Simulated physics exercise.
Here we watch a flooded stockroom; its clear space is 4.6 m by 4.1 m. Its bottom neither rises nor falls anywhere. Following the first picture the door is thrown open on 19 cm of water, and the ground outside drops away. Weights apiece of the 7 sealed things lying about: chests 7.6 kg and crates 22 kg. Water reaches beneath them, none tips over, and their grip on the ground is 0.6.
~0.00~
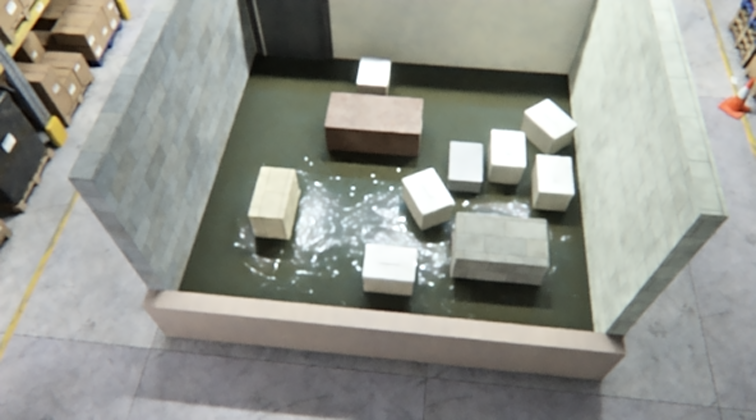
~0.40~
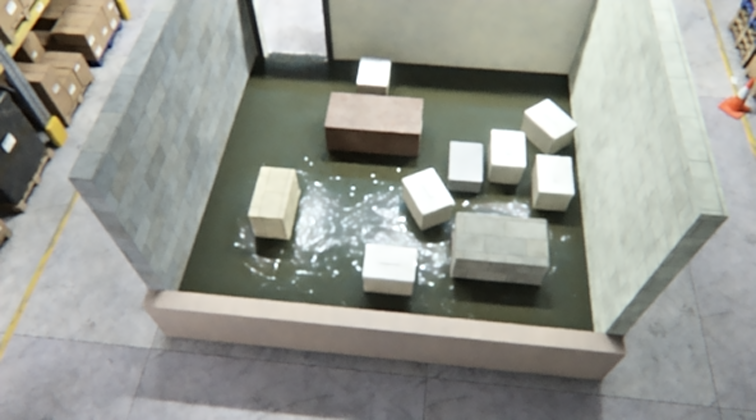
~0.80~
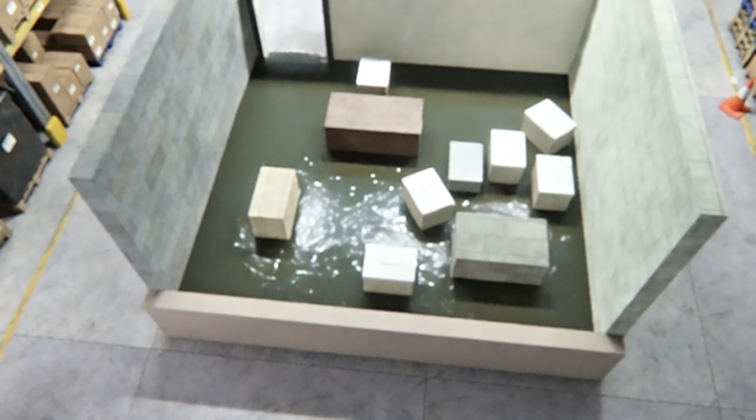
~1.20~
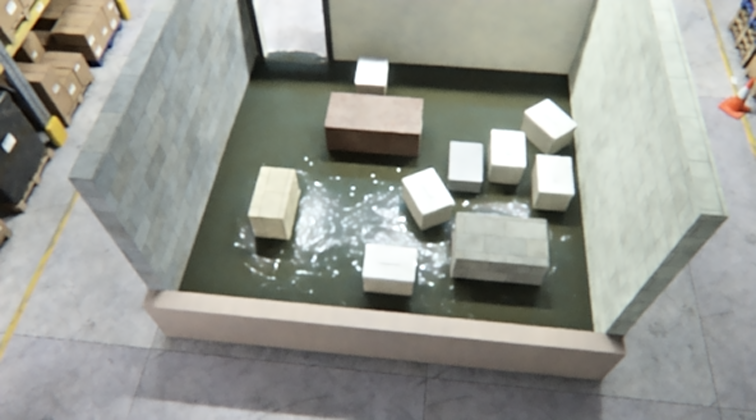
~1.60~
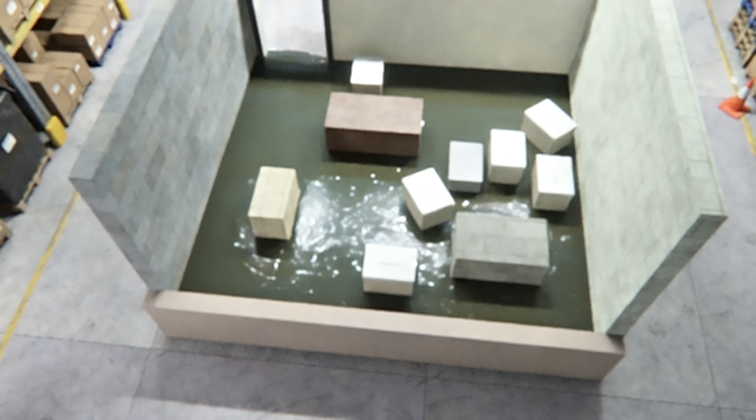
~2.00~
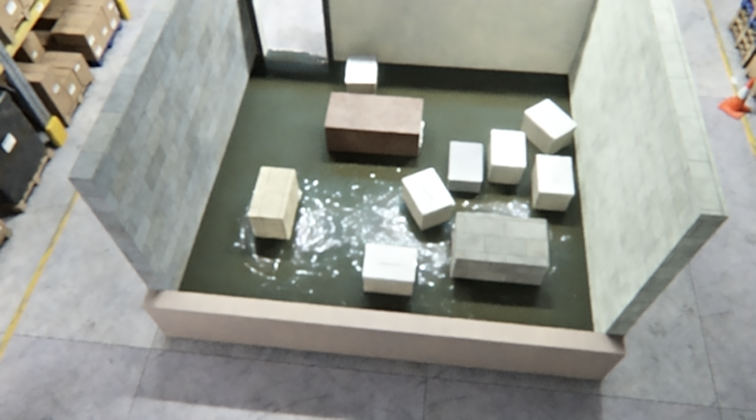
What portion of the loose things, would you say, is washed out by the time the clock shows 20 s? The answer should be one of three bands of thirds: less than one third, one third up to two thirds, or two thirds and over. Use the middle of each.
It falls in the band less than one third.
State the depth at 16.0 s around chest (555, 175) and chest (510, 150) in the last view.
Close to 11 and 12 centimetres.
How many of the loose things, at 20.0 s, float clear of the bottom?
6 at that moment.
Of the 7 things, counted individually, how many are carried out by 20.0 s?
That comes to 1 in all.
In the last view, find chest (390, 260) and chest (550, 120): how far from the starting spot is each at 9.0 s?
Put simply, 30 cm for the first and 30 cm for the second.
After 4.0 s 0 of 7 are out; 7 afloat.
After 9.0 s 1 of 7 are out; 6 afloat.
After 16.0 s 1 of 7 are out; 6 afloat.
After 20.0 s 1 of 7 are out; 6 afloat.
